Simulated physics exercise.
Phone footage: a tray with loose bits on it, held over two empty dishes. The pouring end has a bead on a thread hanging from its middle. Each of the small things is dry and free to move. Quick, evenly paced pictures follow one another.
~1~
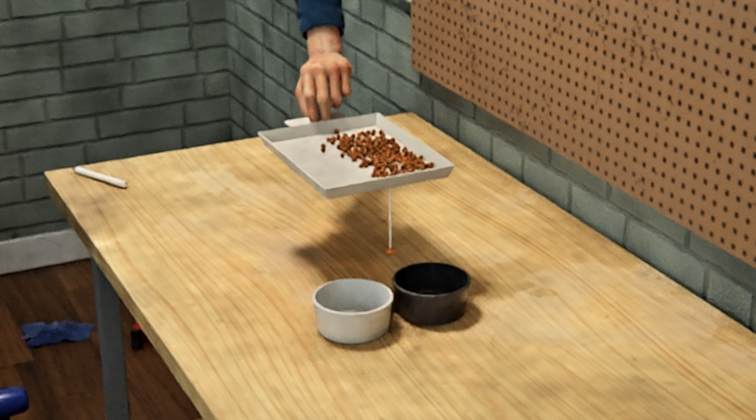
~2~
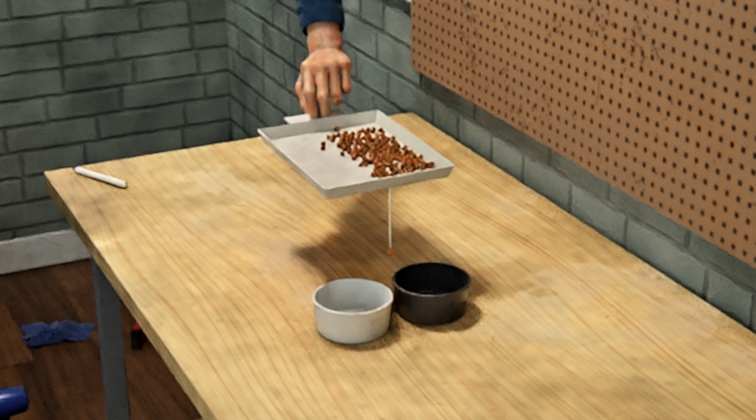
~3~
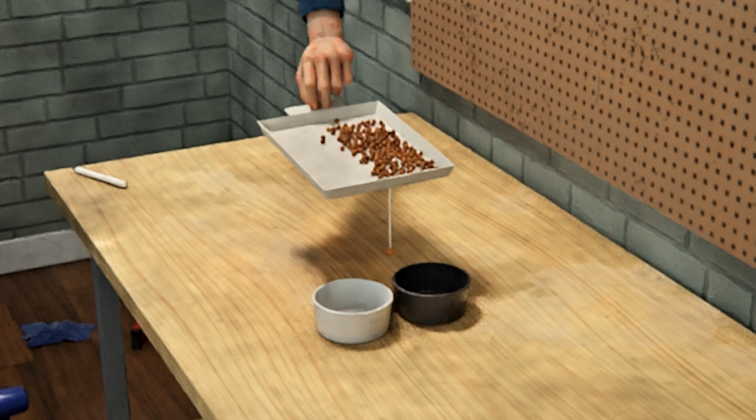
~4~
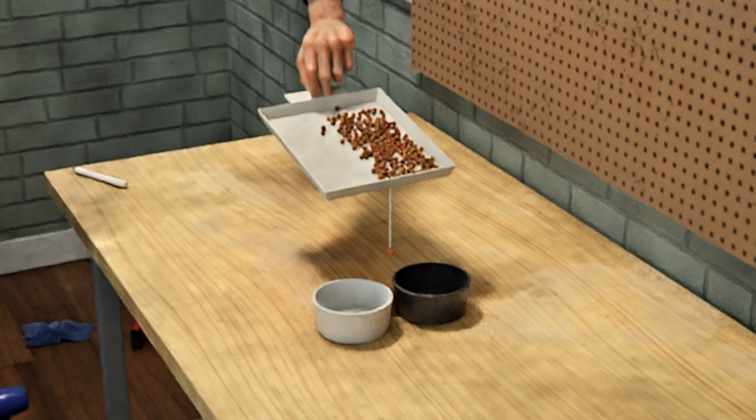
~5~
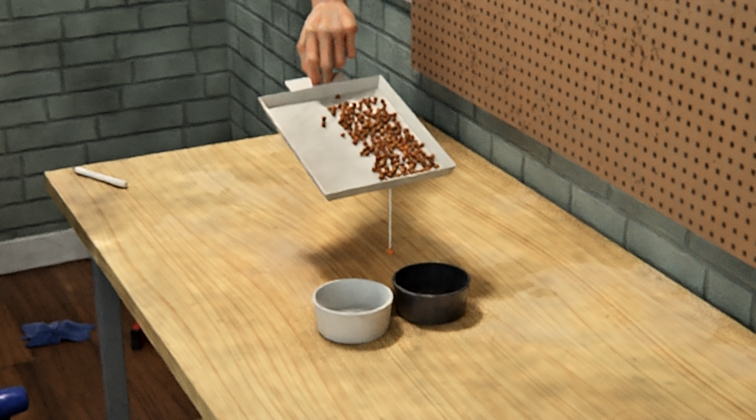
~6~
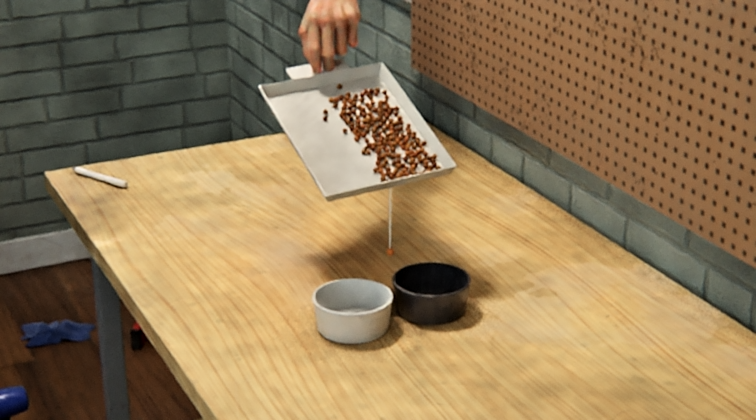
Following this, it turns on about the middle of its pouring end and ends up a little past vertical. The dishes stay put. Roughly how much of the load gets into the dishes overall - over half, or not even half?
Over half gets in.
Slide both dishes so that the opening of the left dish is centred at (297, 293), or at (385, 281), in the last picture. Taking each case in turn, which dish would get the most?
The one at right, then the one at left.
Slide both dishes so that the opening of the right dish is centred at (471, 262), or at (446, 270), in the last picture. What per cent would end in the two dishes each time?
In turn 70 and 90 in a hundred.
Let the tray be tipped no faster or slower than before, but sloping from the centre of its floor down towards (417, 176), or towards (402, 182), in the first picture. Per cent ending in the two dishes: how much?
About 0 and 40 per cent.
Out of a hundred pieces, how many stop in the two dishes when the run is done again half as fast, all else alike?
It would be around 80 per cent.
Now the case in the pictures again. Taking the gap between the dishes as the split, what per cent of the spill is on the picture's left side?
About 80 percent of the spill.
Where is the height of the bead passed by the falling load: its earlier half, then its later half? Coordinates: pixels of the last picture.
First part (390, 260), rest (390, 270).
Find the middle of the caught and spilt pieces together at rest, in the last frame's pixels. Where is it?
(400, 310).
Shortly afterwards, tray tipped steeply; the bulk on the tray; only a few in the left dish; only a few in the right dish; only a few outside both; a little in the air.
Next, tray tipped past a quarter turn; near a quarter in the left dish; near a third in the right dish; near a quarter outside both; near a quarter in the air.
Some moments later, tray tipped past a quarter turn; near a third in the left dish; near half in the right dish; near a quarter outside both.
In the end, tray tipped past a quarter turn; near a third in the left dish; near half in the right dish; near a quarter outside both.
